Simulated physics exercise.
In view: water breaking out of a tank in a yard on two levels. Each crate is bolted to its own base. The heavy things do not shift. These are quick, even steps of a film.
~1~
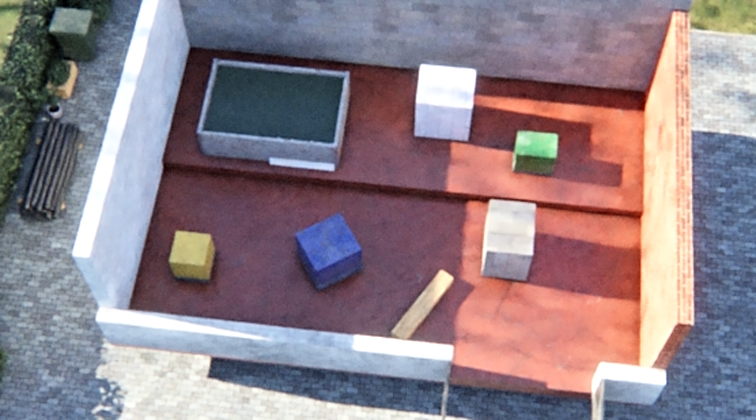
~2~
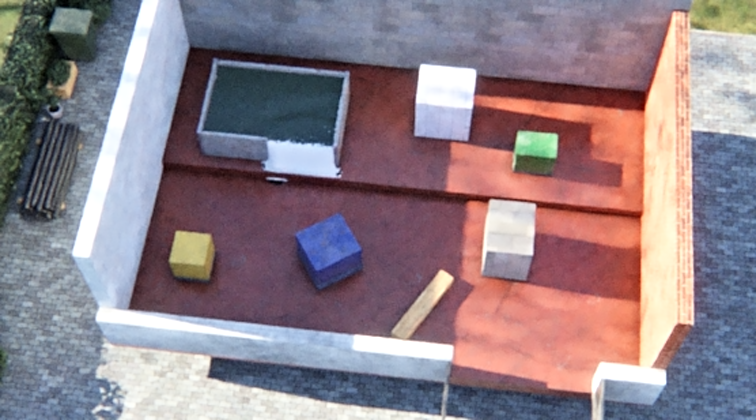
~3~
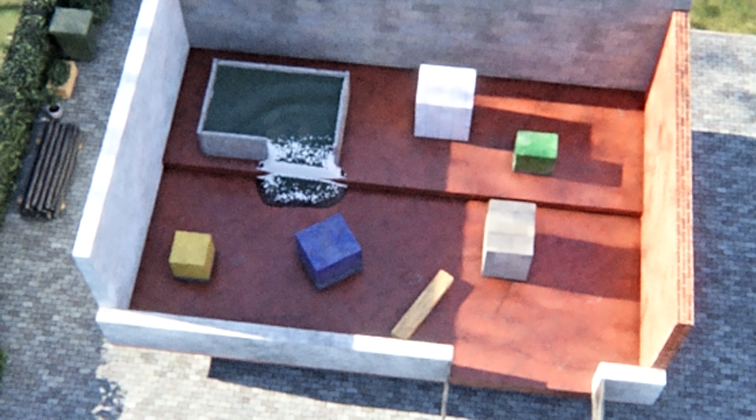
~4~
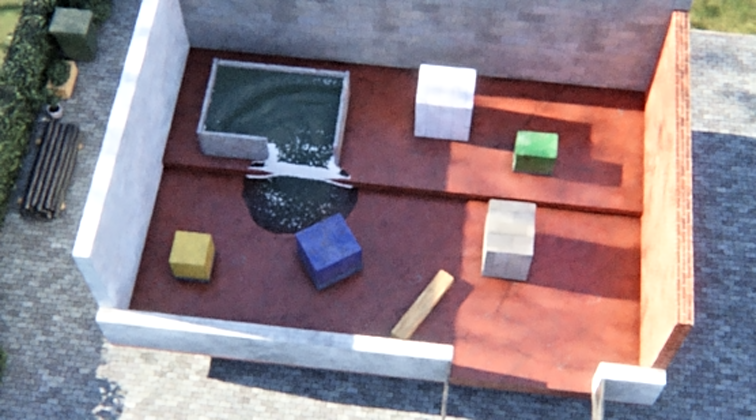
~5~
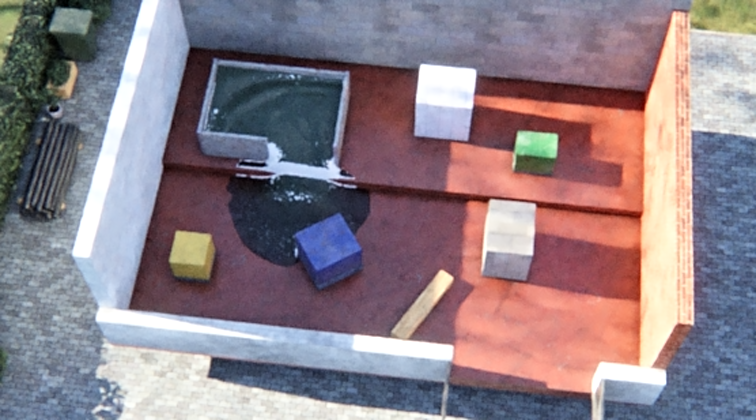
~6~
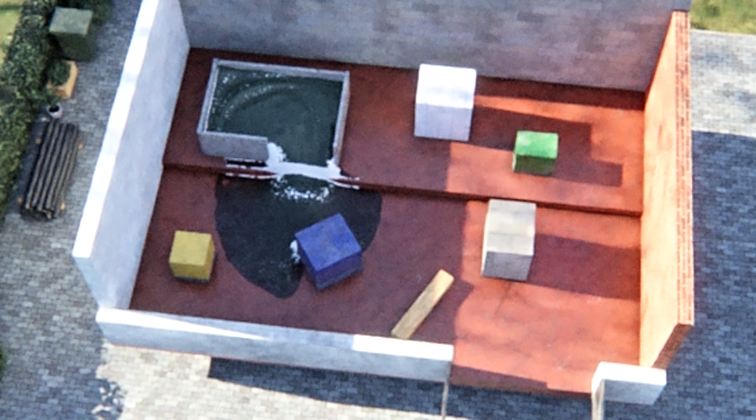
At the start, dark water sits still in a rectangular tank on the upper level of a walled red yard with scattered blocks. Water then pours through a gap in the tank's front wall and over the step, spreading in a dark, widening pool around the blue block and toward the yellow one.
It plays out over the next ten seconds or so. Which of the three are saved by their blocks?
The blue crate gets wet; the green crate stays dry; the yellow crate gets wet.
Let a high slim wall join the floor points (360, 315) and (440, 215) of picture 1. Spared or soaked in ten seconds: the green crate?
Then: Green crate is safe.
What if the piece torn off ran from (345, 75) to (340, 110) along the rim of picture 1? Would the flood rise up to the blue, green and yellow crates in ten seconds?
In short: The blue crate keeps dry, the green crate takes water, the yellow crate is spared.
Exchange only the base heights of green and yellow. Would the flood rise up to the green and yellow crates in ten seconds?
In short: Green is spared; yellow ends up wet.
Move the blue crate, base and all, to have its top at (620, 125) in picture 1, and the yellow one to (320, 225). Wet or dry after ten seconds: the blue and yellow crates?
Then: The blue one is spared, the yellow one is soaked.
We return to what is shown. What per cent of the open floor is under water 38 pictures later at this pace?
I make it 55 per cent.
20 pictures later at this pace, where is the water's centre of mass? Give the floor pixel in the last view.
Close to (284, 223).
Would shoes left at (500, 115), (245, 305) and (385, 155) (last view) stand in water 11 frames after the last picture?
One after the other: Free of water, awash, clear.
A moment on, water covers 20 % of the floor; the blue crate water round its plinth, the green crate not reached, the yellow crate water round its plinth.
Next, water covers 30 % of the floor; the blue crate water round its plinth, the green crate not reached, the yellow crate water round its plinth.
Then, water covers 45 % of the floor; the blue crate water round its plinth, the green crate not reached, the yellow crate water round its plinth.
Later, water covers 55 % of the floor; the blue crate water round its plinth, the green crate not reached, the yellow crate water round its plinth.
In the end, water covers 60 % of the floor; the blue crate was topped, the green crate stayed above the water, the yellow crate was topped.
